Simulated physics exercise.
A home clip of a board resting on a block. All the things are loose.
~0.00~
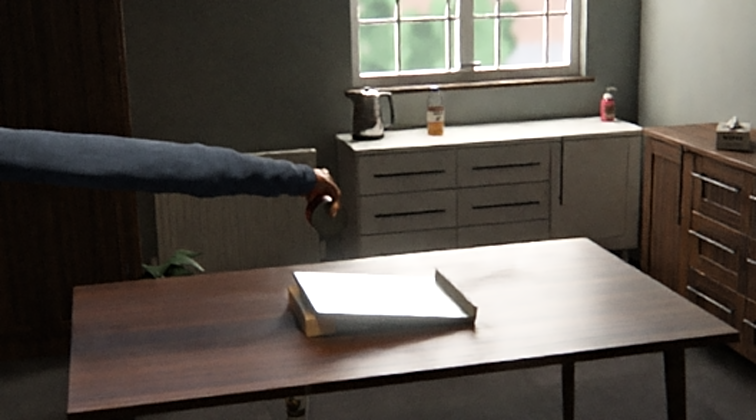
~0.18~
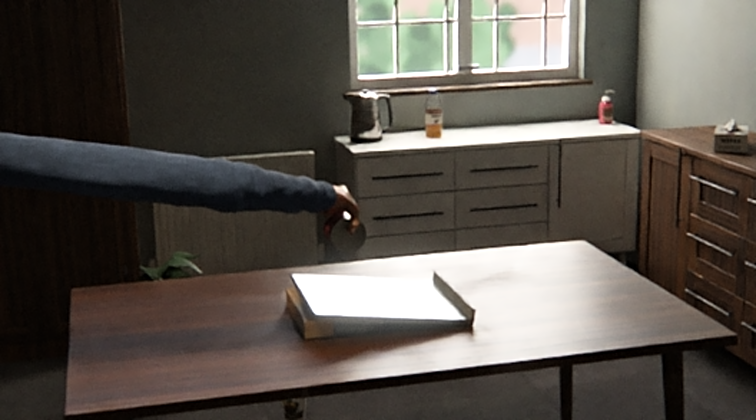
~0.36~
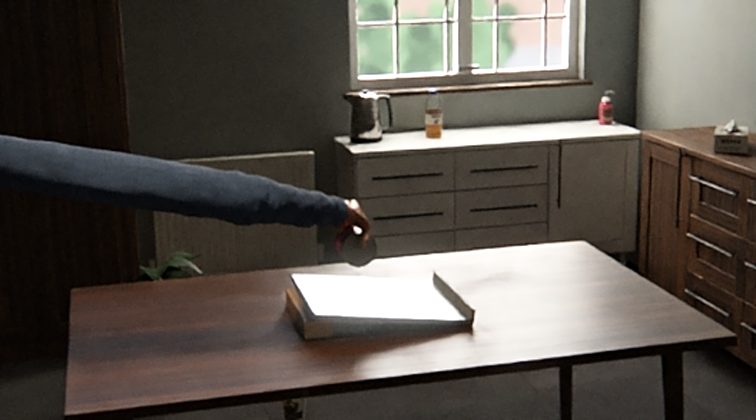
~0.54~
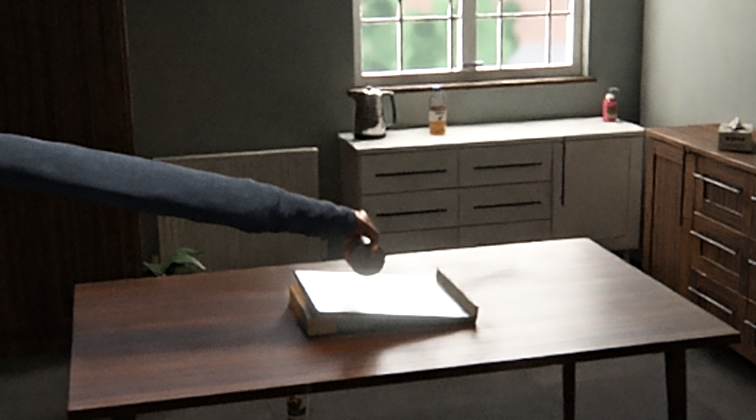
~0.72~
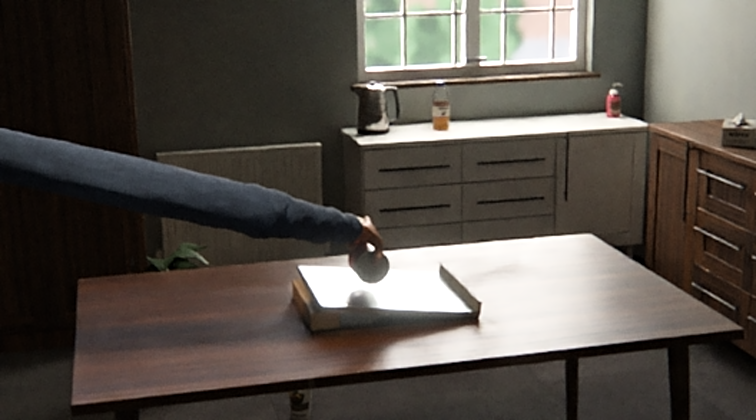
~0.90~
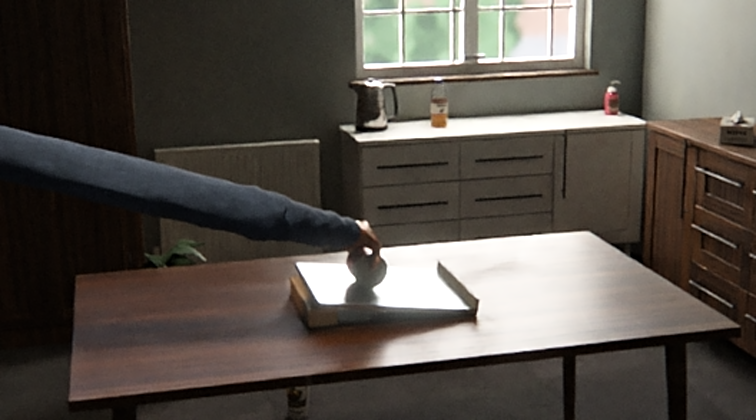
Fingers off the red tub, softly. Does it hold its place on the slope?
Outcome: The red tub goes downhill.
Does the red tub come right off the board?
The red tub is still on the board.
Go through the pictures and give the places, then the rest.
In the first frame, on its way; red tub (327, 215).
In the second frame, on its way; red tub (345, 232).
In the third frame, on its way; red tub (356, 246).
In the fourth frame, on its way; red tub (365, 256).
In the fifth frame, on its way; red tub (369, 263).
In the sixth frame, set down, still held; red tub (367, 267).
After 1.40 s, red tub rolled about its own width near (393, 268).
After 1.60 s, red tub rolled well along near (425, 270).
After 1.70 s, red tub rolled well along near (442, 269).
At rest (2.4 s), moved from the start, red tub. Seen from the same camera at the end, red tub near (441, 271). The red tub slides or rolls down.
